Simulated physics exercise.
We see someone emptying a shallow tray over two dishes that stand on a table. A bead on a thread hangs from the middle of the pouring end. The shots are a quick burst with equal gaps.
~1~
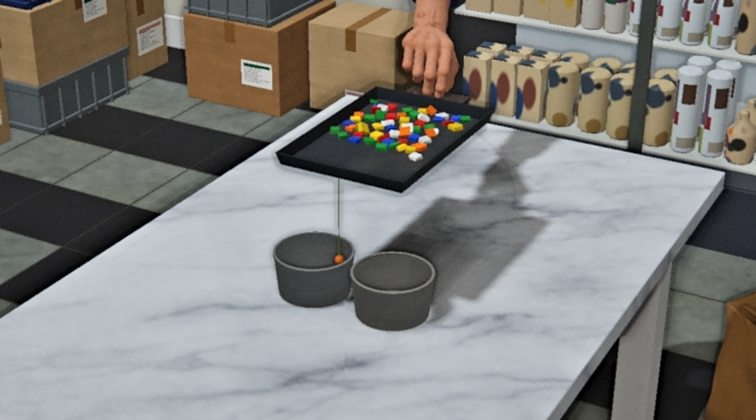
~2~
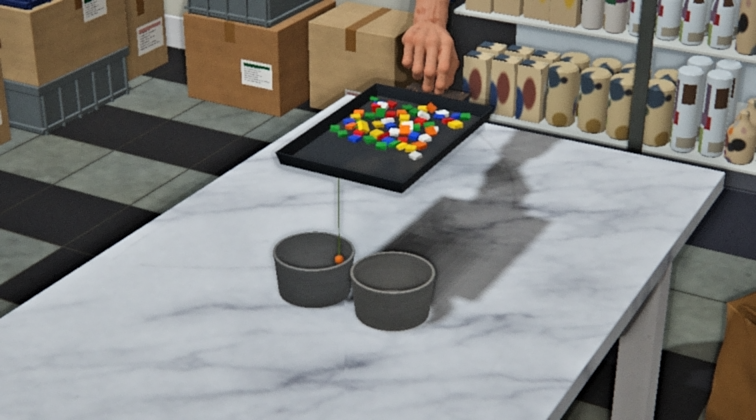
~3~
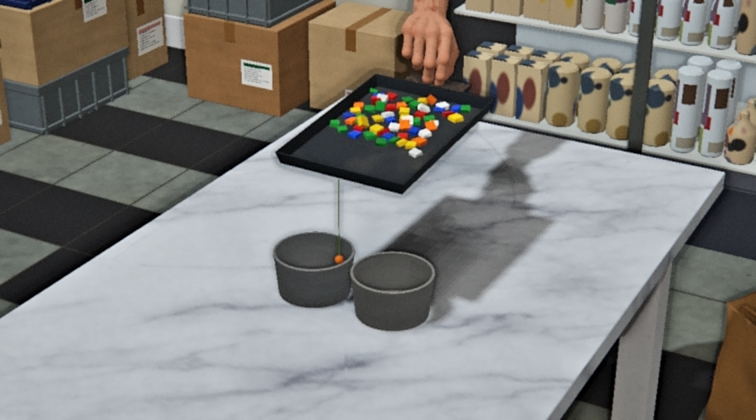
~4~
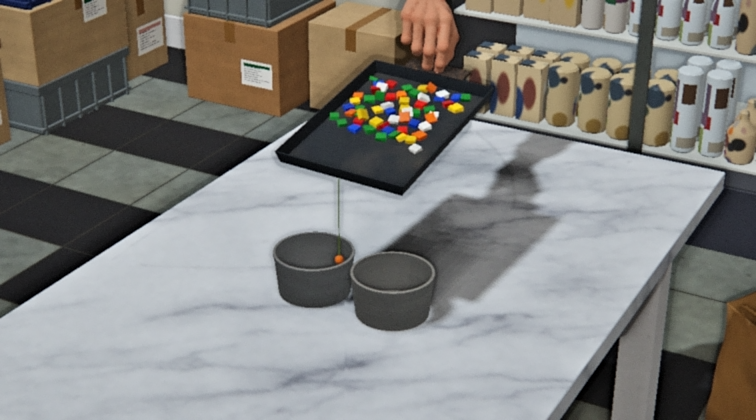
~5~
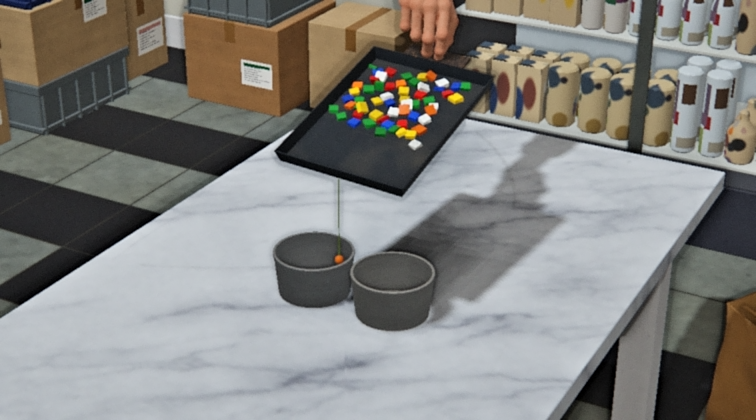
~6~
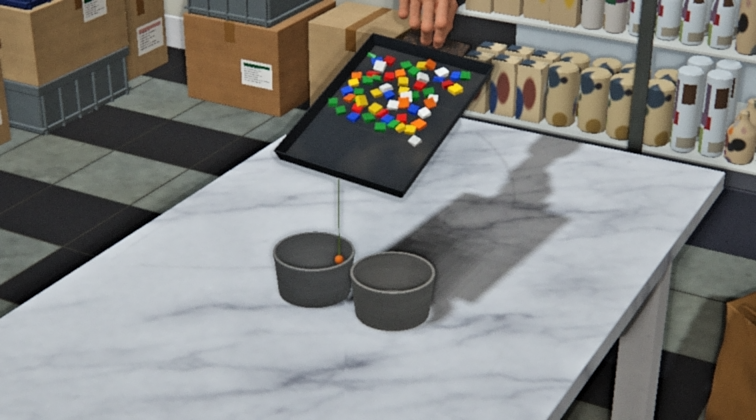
A hand raises the back of a black tray of colourful tiles above two grey dishes.
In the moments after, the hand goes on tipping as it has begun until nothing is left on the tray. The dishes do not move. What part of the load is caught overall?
The two hold under half of the load.
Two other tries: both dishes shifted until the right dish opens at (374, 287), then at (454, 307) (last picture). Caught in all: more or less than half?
The first try: More than half. The second: Above a half.
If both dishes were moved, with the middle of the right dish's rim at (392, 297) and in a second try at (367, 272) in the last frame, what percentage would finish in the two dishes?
Roughly 80 per cent, and 20 per cent.
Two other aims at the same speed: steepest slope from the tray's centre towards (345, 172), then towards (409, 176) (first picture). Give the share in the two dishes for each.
In turn 0 and 80 in a hundred.
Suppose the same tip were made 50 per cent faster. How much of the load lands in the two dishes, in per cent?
It comes to 10 per cent or so.
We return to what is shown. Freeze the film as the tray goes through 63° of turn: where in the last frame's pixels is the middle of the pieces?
Roughly at (369, 177).
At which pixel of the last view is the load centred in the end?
Around (367, 340).
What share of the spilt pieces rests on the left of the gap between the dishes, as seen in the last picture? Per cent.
Some 50 per cent.
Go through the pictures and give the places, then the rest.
The first frame shows corners of the pouring end near (280, 152) and (402, 180), level; middle of the load near (405, 126), mosaic tiles; left dish near (293, 284); right dish near (373, 306); bead on its thread near (339, 260).
The second frame shows corners of the pouring end near (280, 152) and (402, 181), level; middle of the load near (405, 124).
The third frame shows corners of the pouring end near (280, 151) and (402, 182), tipped barely, lowest at the right corner; middle of the load near (405, 118).
The fourth frame shows corners of the pouring end near (280, 150) and (401, 184), tipped a little, lowest at the right corner; middle of the load near (405, 109).
The fifth frame shows corners of the pouring end near (279, 150) and (401, 186), tipped a little, lowest at the right corner; middle of the load near (404, 100).
The sixth frame shows corners of the pouring end near (279, 149) and (401, 188), tipped clearly, lowest at the right corner; middle of the load near (404, 91), only a few on the move; left dish near (293, 284); right dish near (373, 306).
Shortly afterwards, tray tipped steeply; all but a few on the tray; a little in the air.
Next, tray tipped past a quarter turn; near half on the tray; a little in the right dish; near half outside both; a little in the air.
Some moments later, tray tipped past a quarter turn; a little in the right dish; the bulk outside both.
In the end, tray tipped past a quarter turn; a little in the right dish; none at all in the left dish; the bulk outside both.
